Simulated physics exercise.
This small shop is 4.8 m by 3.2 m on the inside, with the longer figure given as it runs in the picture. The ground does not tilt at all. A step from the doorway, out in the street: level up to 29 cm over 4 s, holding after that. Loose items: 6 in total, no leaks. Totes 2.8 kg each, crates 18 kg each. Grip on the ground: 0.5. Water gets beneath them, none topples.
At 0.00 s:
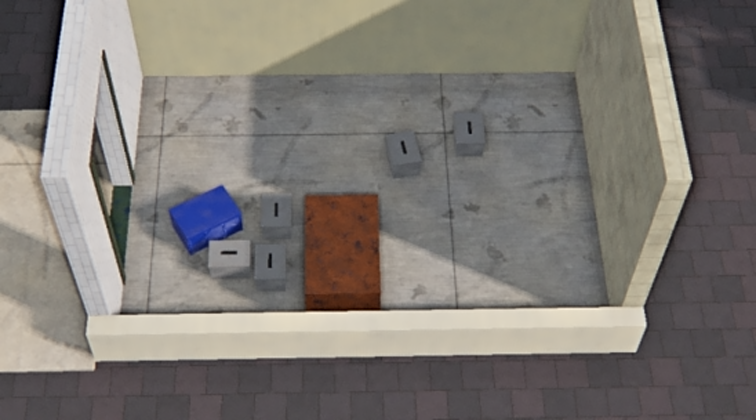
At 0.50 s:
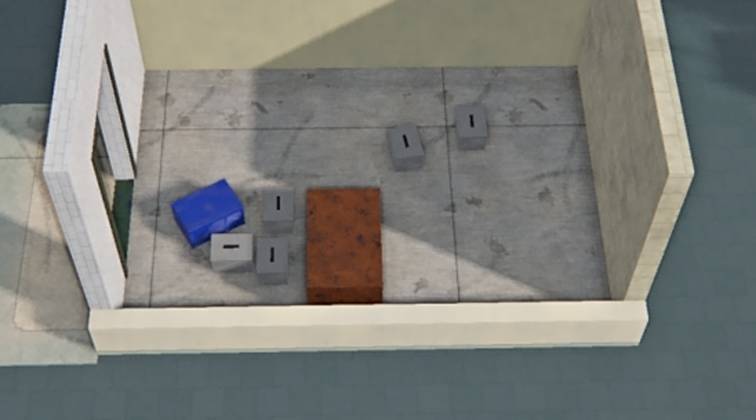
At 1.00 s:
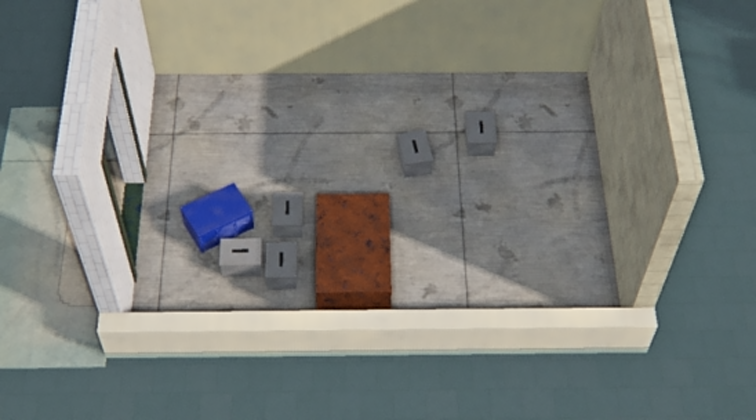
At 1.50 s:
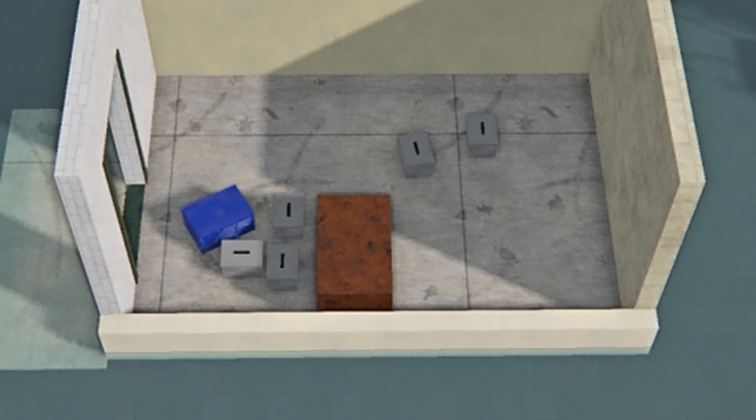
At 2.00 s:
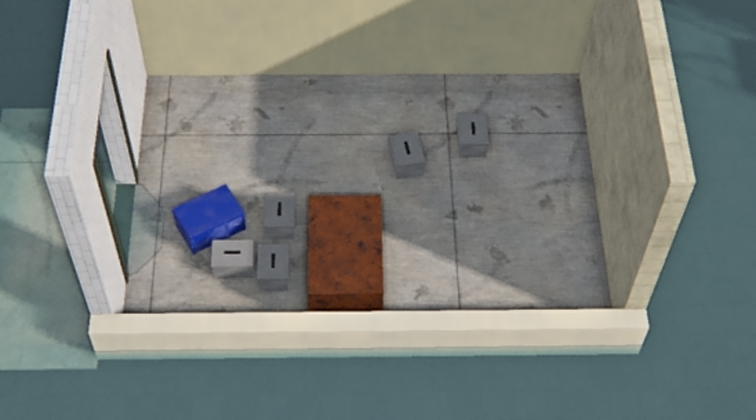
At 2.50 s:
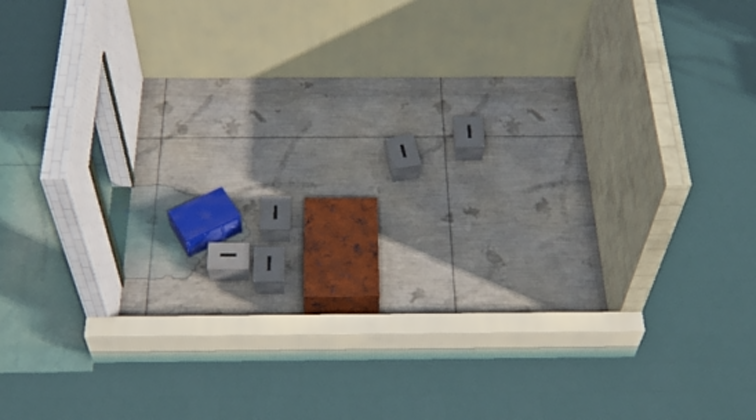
At first, dark paving surrounds a small open-topped room holding a blue box, a rust-brown block and five grey boxes. Murky blue-green water covers the street, then spreads over the pale slab outside the left doorway, and finally a thin patch creeps just inside, while every object stays put.
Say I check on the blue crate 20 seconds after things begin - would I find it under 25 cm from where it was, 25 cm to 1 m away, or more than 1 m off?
You would find it more than 1 m off.
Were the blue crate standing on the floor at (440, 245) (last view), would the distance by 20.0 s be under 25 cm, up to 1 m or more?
By then it keeps its spot.
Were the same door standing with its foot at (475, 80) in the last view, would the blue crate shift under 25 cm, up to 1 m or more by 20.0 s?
Outcome: The blue crate moves only slightly.
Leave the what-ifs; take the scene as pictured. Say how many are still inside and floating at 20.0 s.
My tally comes to 6.
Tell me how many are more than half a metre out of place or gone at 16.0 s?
I count 5 of them.
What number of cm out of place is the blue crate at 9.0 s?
I'd put it at around 350 cm.
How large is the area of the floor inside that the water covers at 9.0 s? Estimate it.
Wet area: Approx. 15 m2.
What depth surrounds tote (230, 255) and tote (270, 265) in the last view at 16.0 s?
Depths: Near 19 cm, then near 26 cm.
After 4.0 s the blue crate is near (254, 217), 0.5 m from its start, aground; 1 afloat.
After 9.0 s the blue crate is near (518, 122), 3.4 m from its start, afloat; 6 afloat.
After 16.0 s the blue crate is near (548, 125), 3.6 m from its start, afloat; 6 afloat.
After 20.0 s the blue crate is near (401, 222), 1.9 m from its start, afloat; 6 afloat.
